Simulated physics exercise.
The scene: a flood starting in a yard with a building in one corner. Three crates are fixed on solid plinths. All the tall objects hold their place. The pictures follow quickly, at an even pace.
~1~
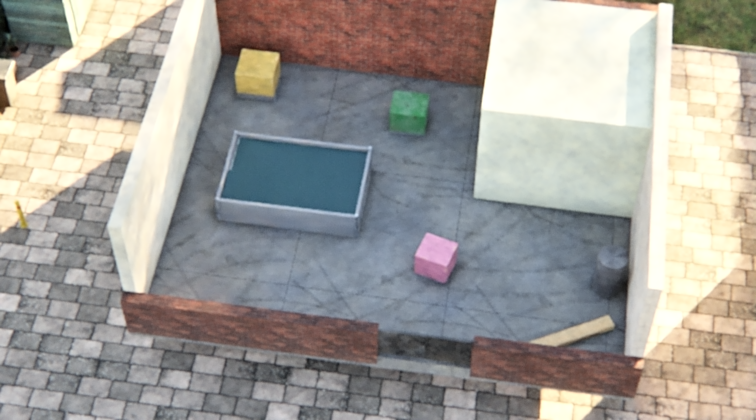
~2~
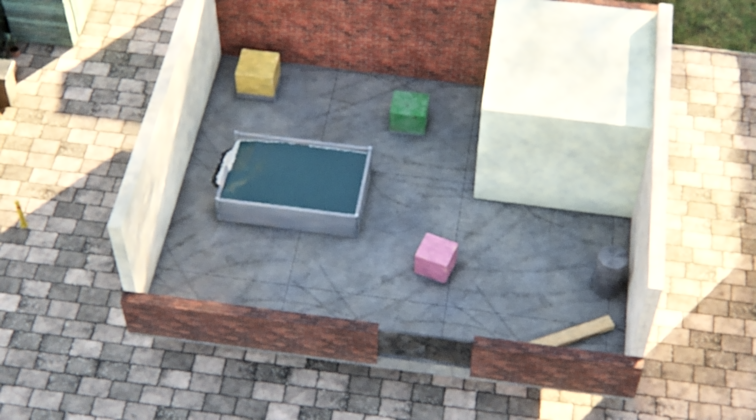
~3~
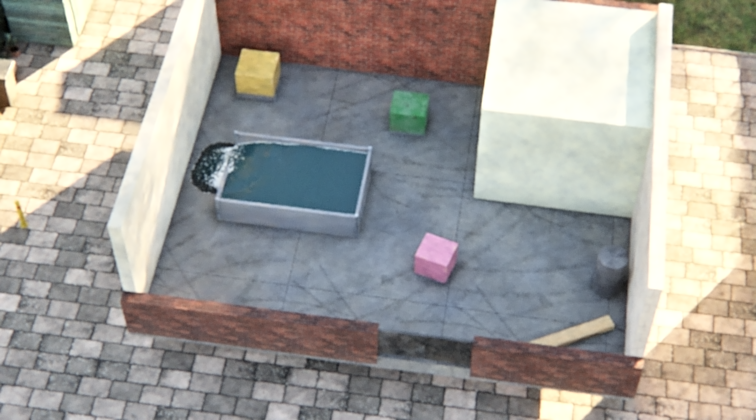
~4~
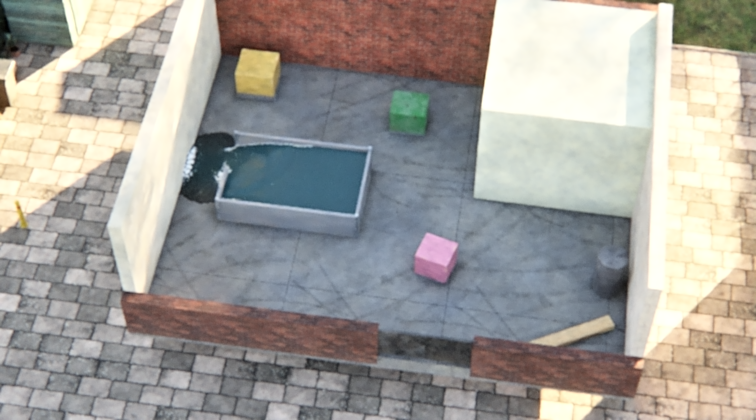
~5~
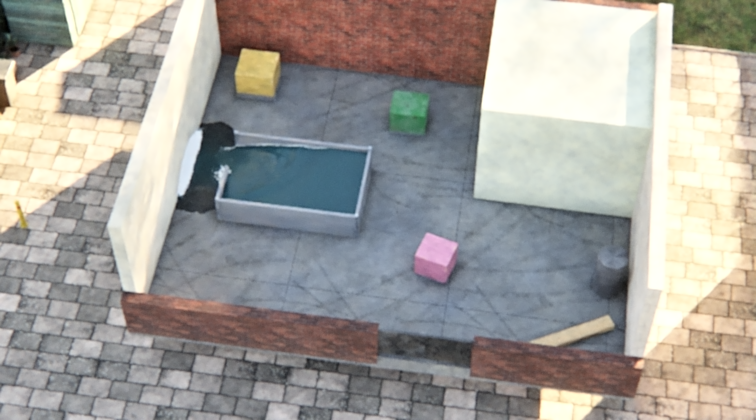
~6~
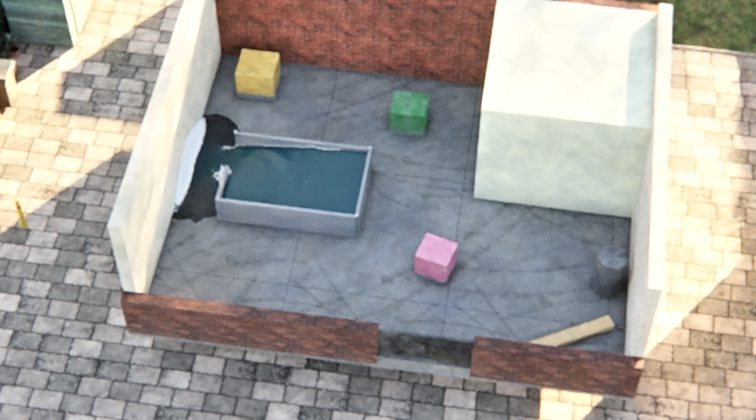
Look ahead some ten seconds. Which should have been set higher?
One by one: The pink crate is wetted; the yellow crate is wetted; the green crate is wetted.
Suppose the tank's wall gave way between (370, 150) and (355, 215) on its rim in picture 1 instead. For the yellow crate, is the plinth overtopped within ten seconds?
My reading: The yellow one is safe.
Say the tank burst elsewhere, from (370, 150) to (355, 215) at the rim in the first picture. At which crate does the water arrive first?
It is the crate marked pink.
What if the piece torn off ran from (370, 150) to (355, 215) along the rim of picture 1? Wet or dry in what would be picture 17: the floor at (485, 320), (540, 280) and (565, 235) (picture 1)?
One after the other: Clear, under water, awash.
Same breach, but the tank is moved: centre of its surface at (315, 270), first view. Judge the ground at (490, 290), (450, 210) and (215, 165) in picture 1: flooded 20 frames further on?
In turn: Dry, not flooded, wet.
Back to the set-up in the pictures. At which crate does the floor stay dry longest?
It is the pink crate.
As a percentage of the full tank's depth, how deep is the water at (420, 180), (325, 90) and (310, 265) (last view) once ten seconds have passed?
In turn 6, 4 and 4 in a hundred.
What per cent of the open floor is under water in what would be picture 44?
I make it 70 per cent.
A moment on, water covers 10 % of the floor; the pink crate not reached, the yellow crate water round its plinth, the green crate not reached.
Next, water covers 20 % of the floor; the pink crate not reached, the yellow crate water round its plinth, the green crate not reached.
Then, water covers 35 % of the floor; the pink crate not reached, the yellow crate water round its plinth, the green crate water round its plinth.
Later, water covers 70 % of the floor; the pink crate water round its plinth, the yellow crate water round its plinth, the green crate water round its plinth.
In the end, water covers 90 % of the floor; the pink crate was topped, the yellow crate was topped, the green crate was topped.
